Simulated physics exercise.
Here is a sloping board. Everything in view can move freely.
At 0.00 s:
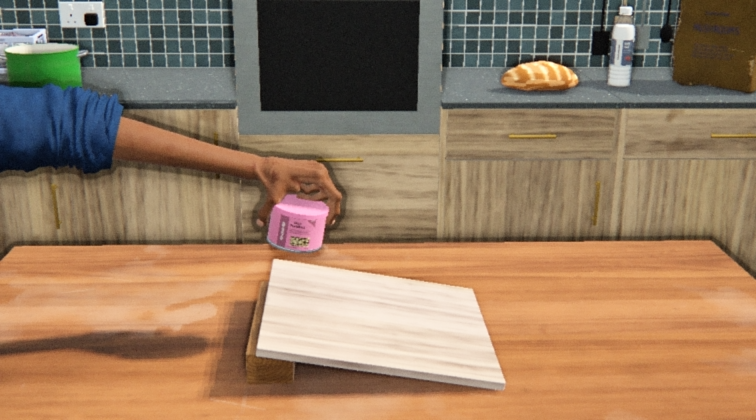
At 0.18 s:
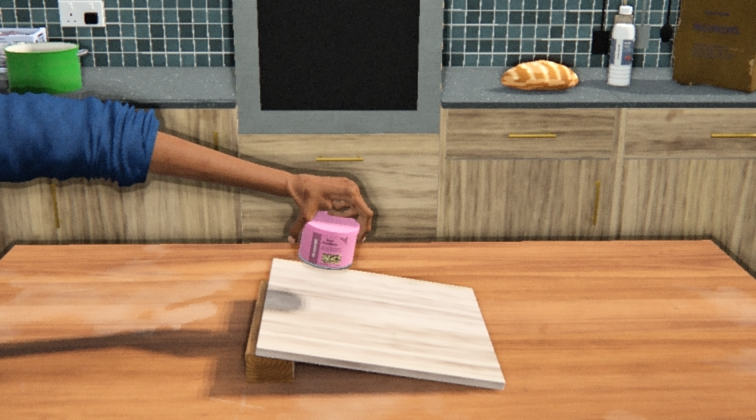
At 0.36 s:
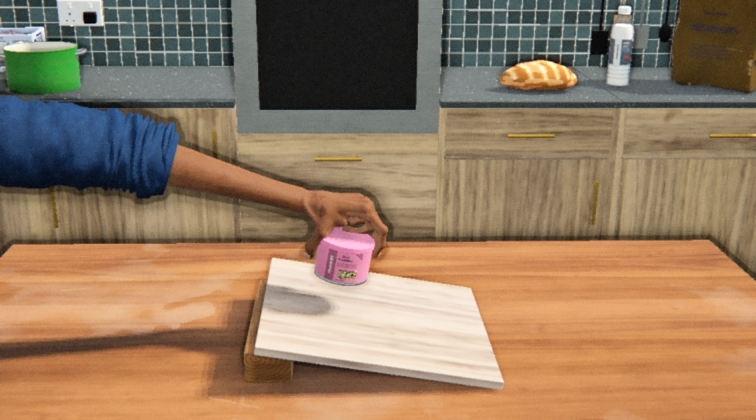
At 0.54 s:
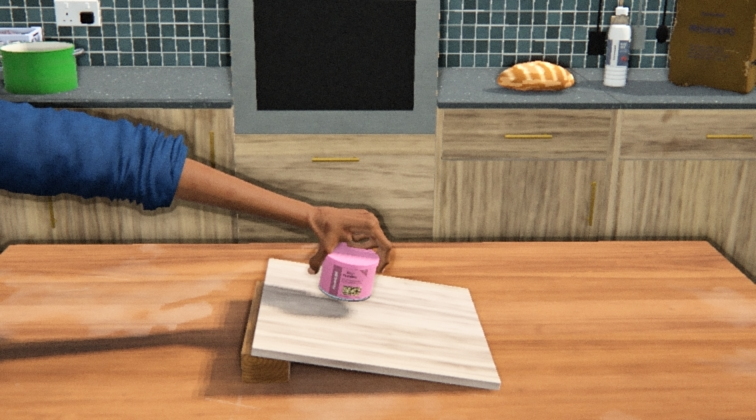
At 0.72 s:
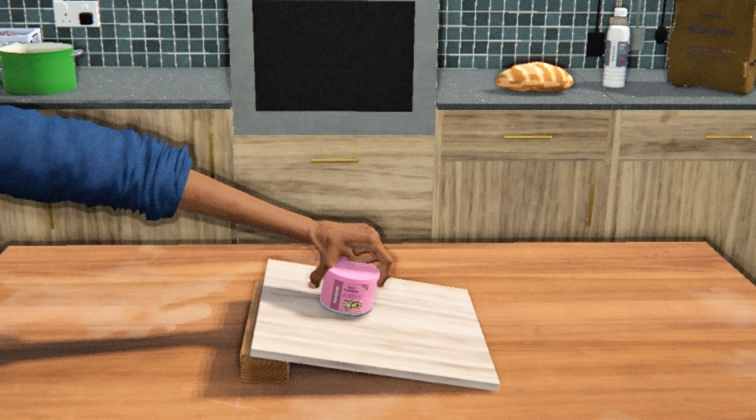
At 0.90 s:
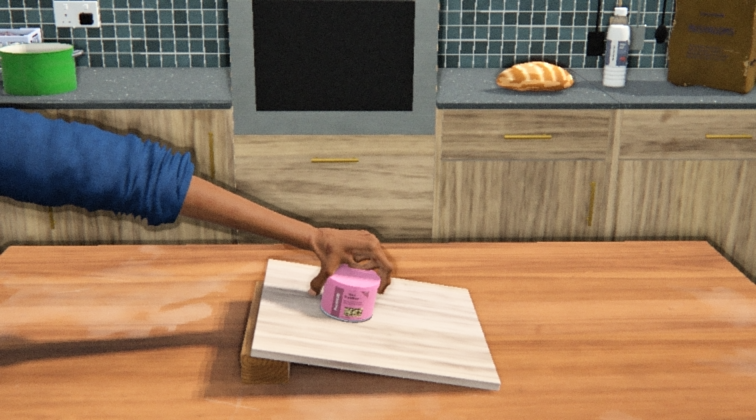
A hand moves right and lowers a pink tub onto a sloping pale board.
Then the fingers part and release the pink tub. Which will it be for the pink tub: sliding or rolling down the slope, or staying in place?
The pink tub stays in place.
After 1.10 s, nothing has stirred.
After 1.30 s, pink tub resting near (350, 293).
At rest (1.9 s), it is in place. Seen from the same camera at the end, pink tub near (350, 293). The pink tub stays where it is put.
